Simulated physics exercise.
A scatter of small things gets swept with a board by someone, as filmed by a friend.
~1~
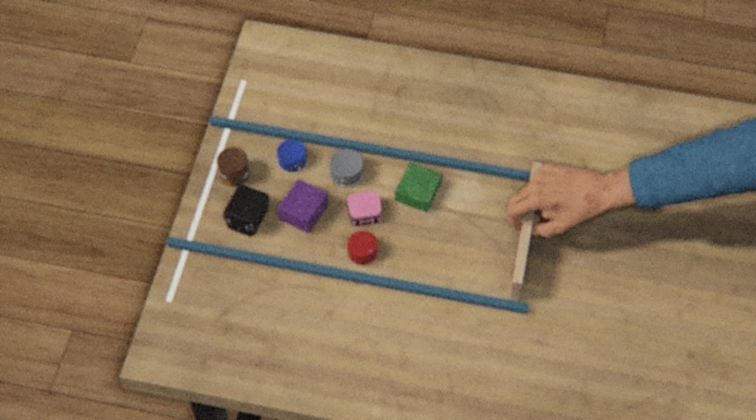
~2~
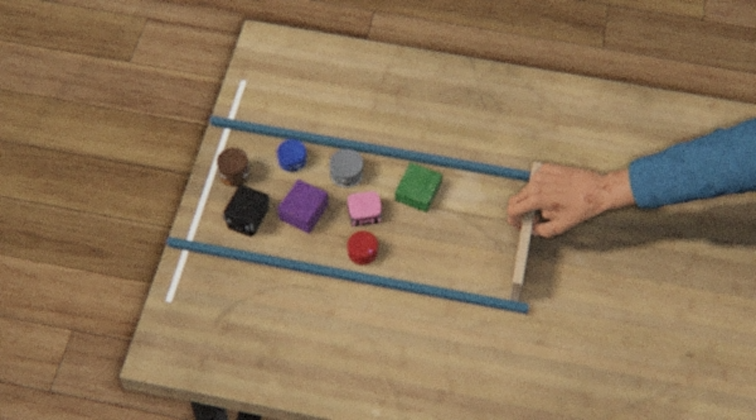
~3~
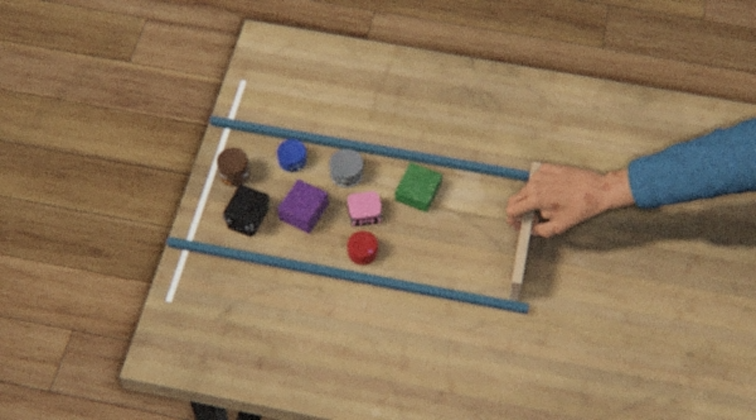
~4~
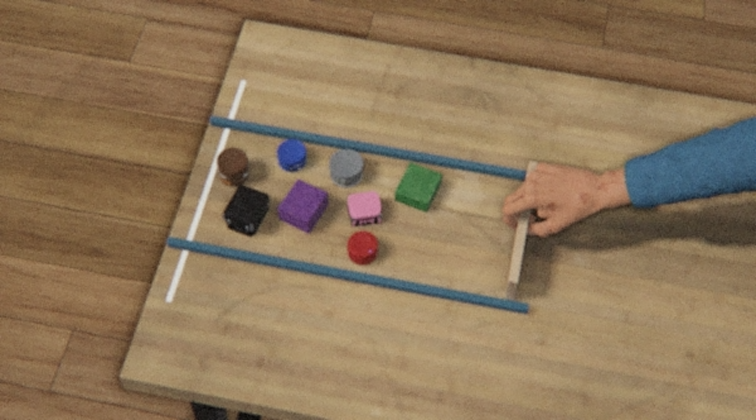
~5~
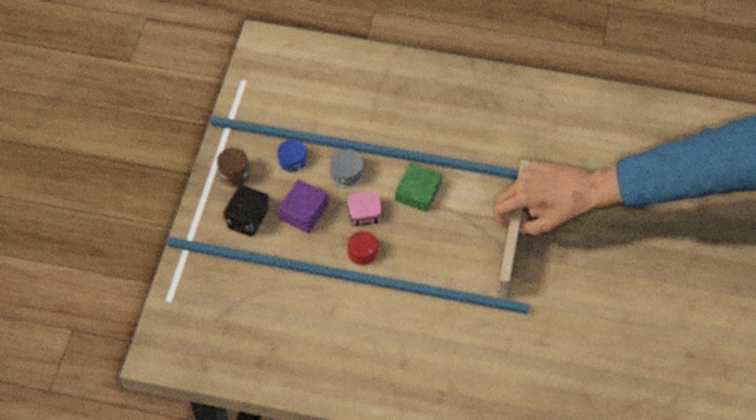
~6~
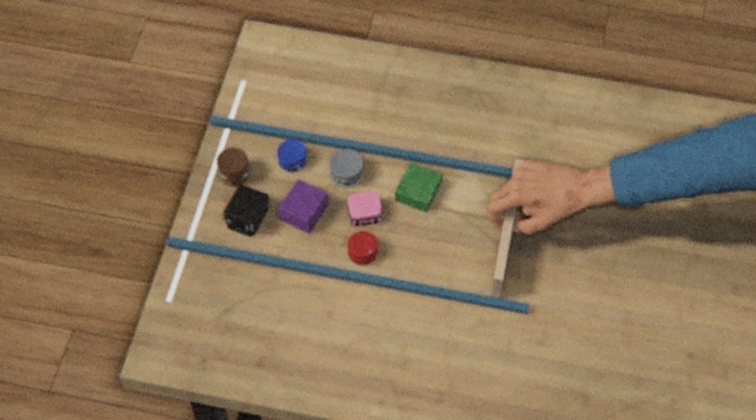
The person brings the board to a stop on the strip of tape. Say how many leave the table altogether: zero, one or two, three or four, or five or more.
Ha, five or more come down.
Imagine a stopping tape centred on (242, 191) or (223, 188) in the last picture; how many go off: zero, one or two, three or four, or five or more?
In order: Three to four; at least five.
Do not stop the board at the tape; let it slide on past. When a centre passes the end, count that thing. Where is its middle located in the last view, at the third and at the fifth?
At (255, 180) for the third, at (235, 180) for the fifth.
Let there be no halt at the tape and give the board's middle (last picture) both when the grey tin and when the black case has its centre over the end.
Roughly (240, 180); roughly (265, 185).
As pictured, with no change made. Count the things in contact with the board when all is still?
Count: 3.
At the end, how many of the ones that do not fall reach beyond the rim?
3 of them.
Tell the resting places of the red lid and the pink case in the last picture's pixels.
In order, first (181, 216), then (192, 188).
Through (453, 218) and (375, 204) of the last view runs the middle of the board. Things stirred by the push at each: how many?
The count is 0 at the first point and 4 at the second.
A little later, none off yet; brown tub at rest near (233, 168); black case at rest near (247, 211); blue tub at rest near (292, 156).
When it is over, the number that fall off is five or more; down, grey tin, purple block, blue tub, black case and brown tub.
